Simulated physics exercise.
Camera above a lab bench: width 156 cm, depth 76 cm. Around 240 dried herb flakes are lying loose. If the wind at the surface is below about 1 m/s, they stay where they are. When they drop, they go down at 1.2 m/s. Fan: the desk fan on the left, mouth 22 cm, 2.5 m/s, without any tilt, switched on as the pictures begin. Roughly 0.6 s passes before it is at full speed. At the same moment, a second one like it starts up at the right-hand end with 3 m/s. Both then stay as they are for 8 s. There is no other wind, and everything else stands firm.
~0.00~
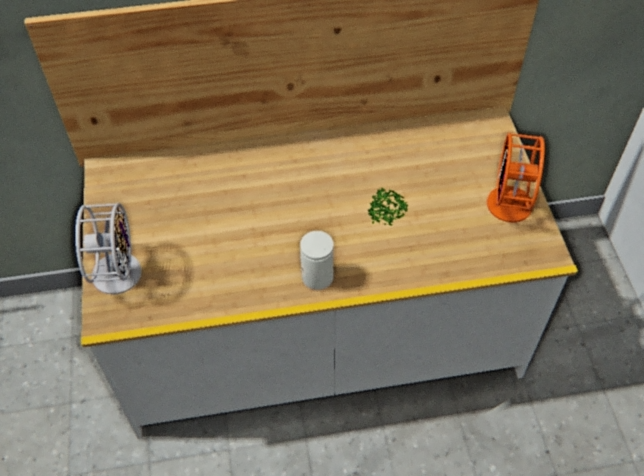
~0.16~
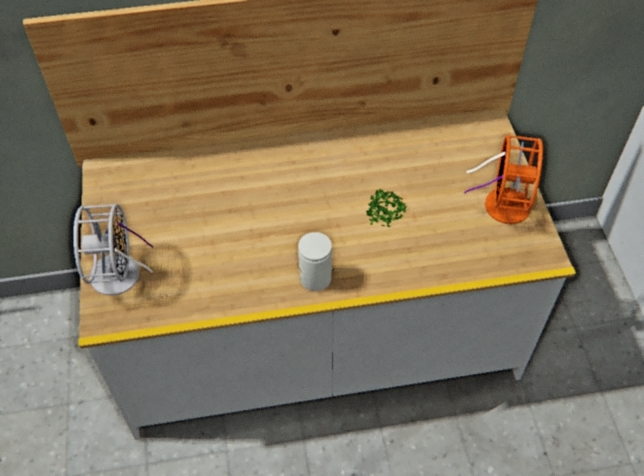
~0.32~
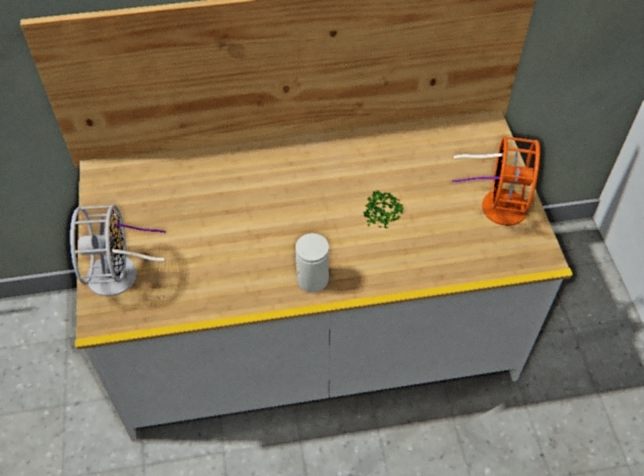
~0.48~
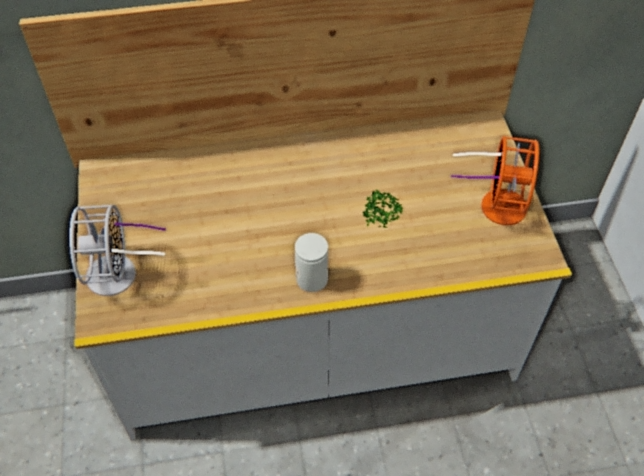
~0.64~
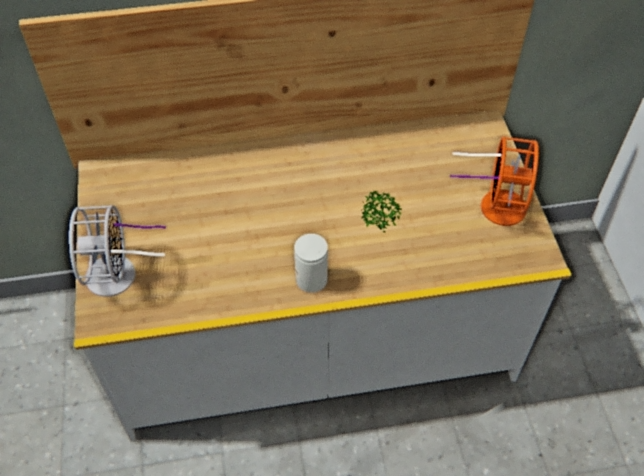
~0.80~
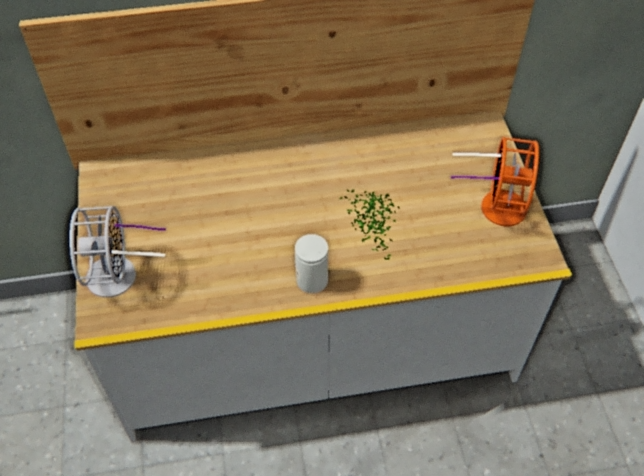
Lab bench with a white fan and an orange fan starting up, ribbons lifting, then green flakes between them beginning to scatter.
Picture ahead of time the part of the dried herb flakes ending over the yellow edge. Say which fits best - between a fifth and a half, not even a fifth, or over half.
Best fit: A fifth to a half.
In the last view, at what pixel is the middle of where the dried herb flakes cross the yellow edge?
I'd say roughly (387, 303).
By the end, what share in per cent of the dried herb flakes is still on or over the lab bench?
Around 10 per cent.
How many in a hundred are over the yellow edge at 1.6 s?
10 %, roughly.
After 1.6 s, 88 % are still on the top, 12 % are over the yellow edge; the middle of those left on the top is near (298, 187).
After 2.6 s, 25 % are still on the top, 32 % are over the yellow edge; the middle of those left on the top is near (322, 219).
After 4.4 s, 12 % are still on the top, 34 % are over the yellow edge.
After 8.0 s, at the end, 34 % are over the yellow edge.
